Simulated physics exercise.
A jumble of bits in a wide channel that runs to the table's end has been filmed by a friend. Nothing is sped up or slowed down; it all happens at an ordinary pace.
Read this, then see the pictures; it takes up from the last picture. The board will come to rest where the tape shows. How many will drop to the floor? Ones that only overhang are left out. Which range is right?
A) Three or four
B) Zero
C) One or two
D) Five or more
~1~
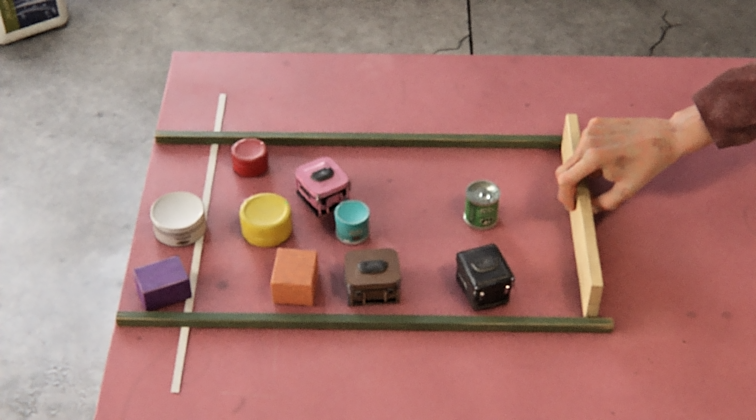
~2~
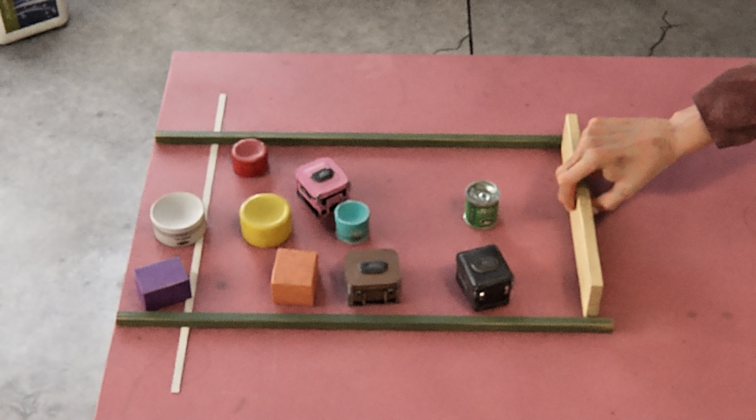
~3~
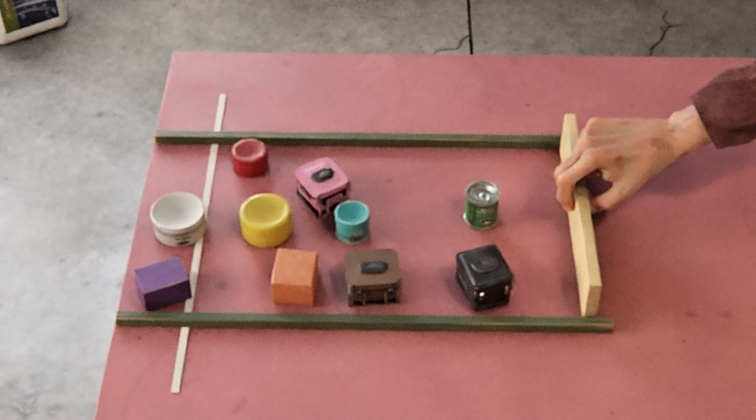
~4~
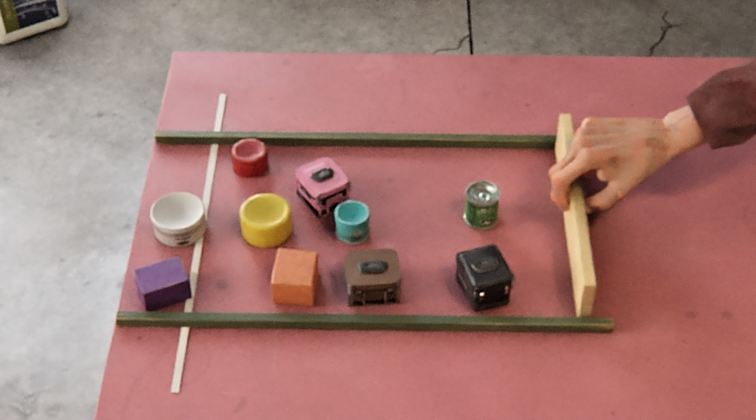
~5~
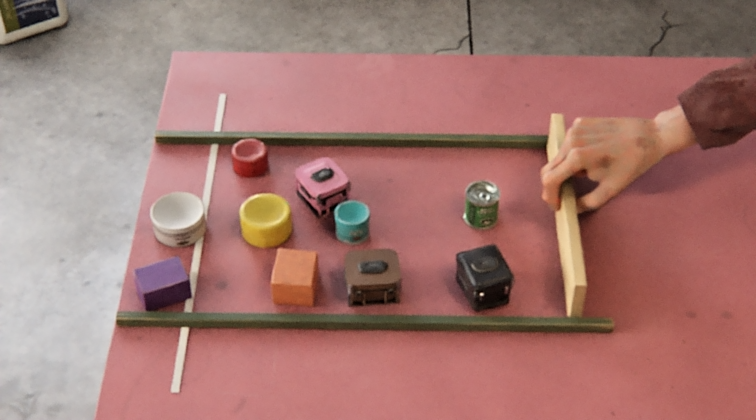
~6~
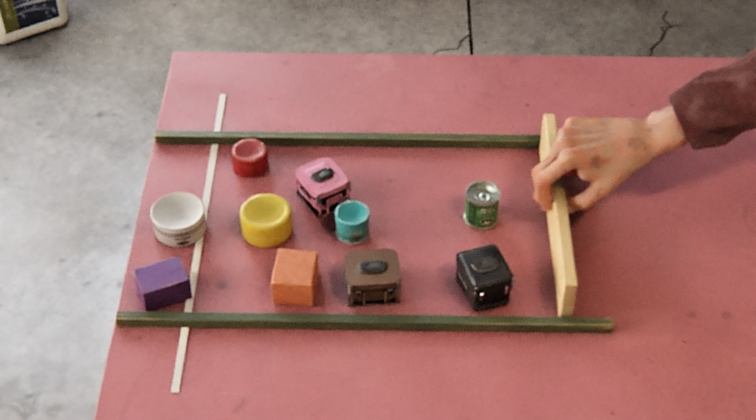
Three or four (A).
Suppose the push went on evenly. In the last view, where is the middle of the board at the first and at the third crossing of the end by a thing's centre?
At (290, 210) for the first, at (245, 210) for the third.
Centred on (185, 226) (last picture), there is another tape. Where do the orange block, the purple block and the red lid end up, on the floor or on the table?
In short: Orange block gone, purple block gone, red lid safe.
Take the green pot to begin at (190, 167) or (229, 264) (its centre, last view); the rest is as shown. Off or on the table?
First: Safe; second: Gone.
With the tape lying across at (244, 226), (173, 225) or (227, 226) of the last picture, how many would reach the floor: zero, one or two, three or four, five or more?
Lab note - count per position: Either one or two; five or more; either three or four.
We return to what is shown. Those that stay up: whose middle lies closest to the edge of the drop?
I'd go with the brown case.
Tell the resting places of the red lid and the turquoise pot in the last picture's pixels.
The red lid settles near (195, 150); as for the turquoise pot, near (182, 229).
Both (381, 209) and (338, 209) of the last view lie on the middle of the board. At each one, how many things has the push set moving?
So 5, and at the other place 6.
Soon after, none off yet; purple block at rest near (163, 284); white tub at rest near (179, 220); red lid at rest near (250, 158).
At rest, the number that fall off is three or four; fallen, orange block, white tub and purple block.
